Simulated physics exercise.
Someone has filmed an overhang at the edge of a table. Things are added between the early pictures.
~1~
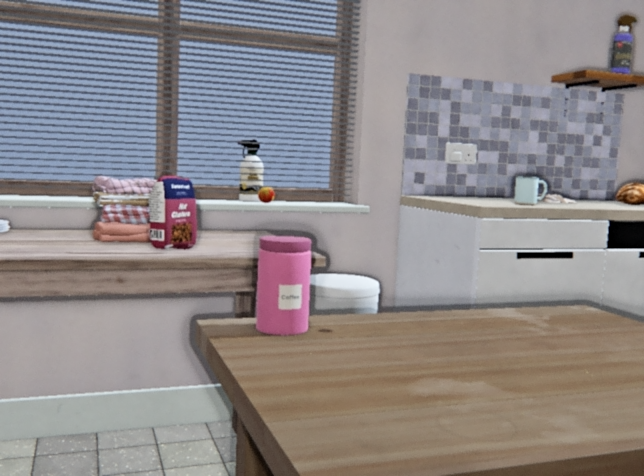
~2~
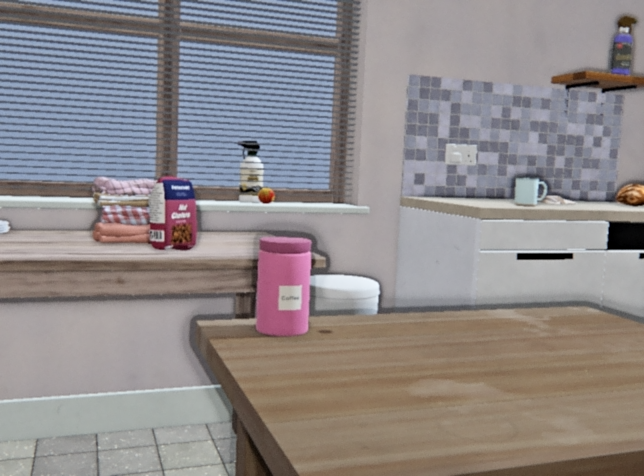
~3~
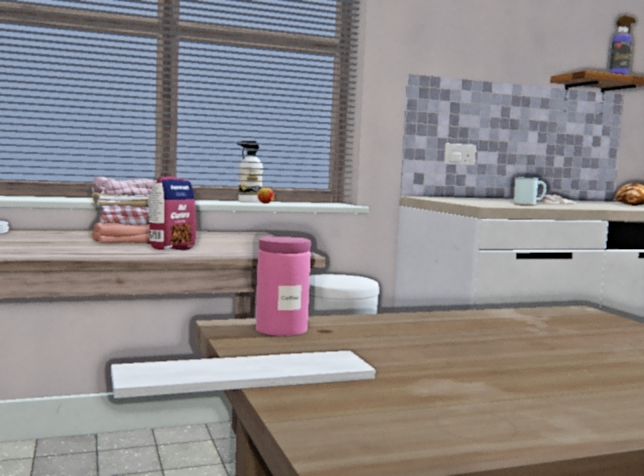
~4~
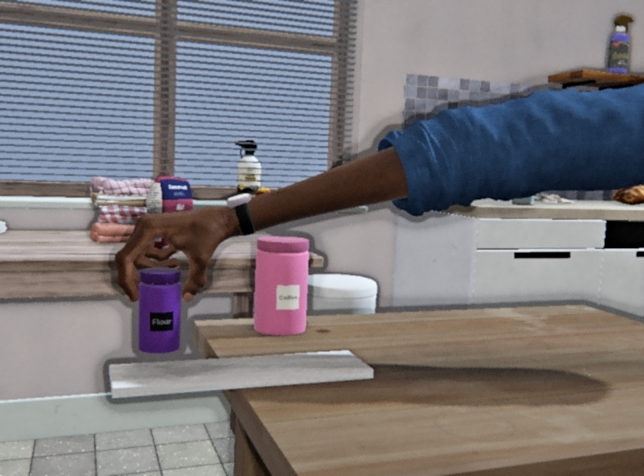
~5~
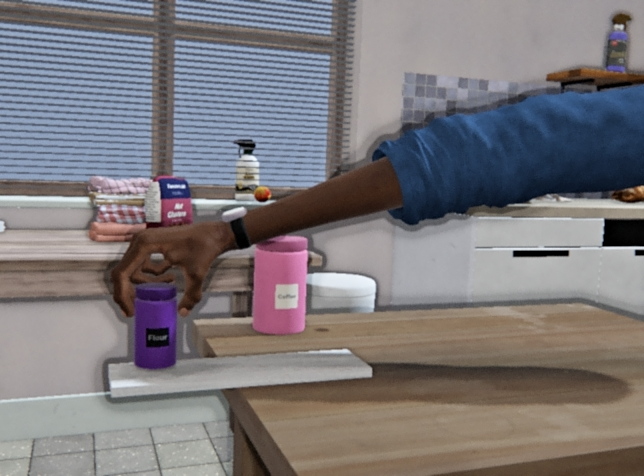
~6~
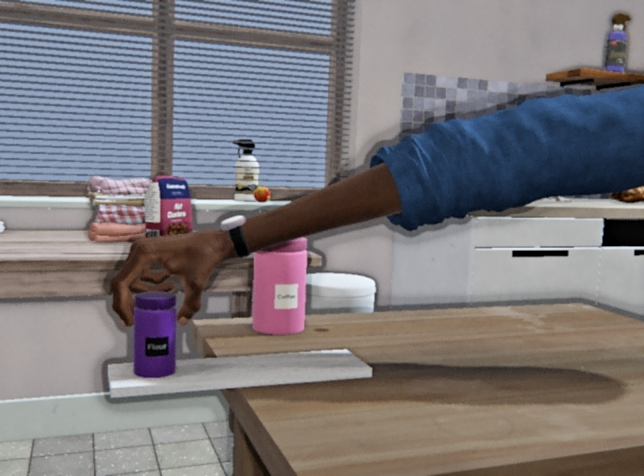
A white plank appeared jutting out over the left edge of a wooden table near a pink canister, and then a hand lowered a purple flour shaker onto its outer end and kept holding it.
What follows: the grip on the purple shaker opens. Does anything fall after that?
In the end the plank comes down.
Then, 0.40 s past the last view, purple shaker now down on the floor or falling; white plank rocked 53° from its first pose.
Then, 0.60 s past the last view, white plank now down on the floor or falling.
Then, 0.70 s past the last view, things are still on the move.
Then, 0.90 s past the last view, as before.
Finally, down on the floor or falling, purple shaker and white plank; pink jar still in place. The plank tips off the edge.
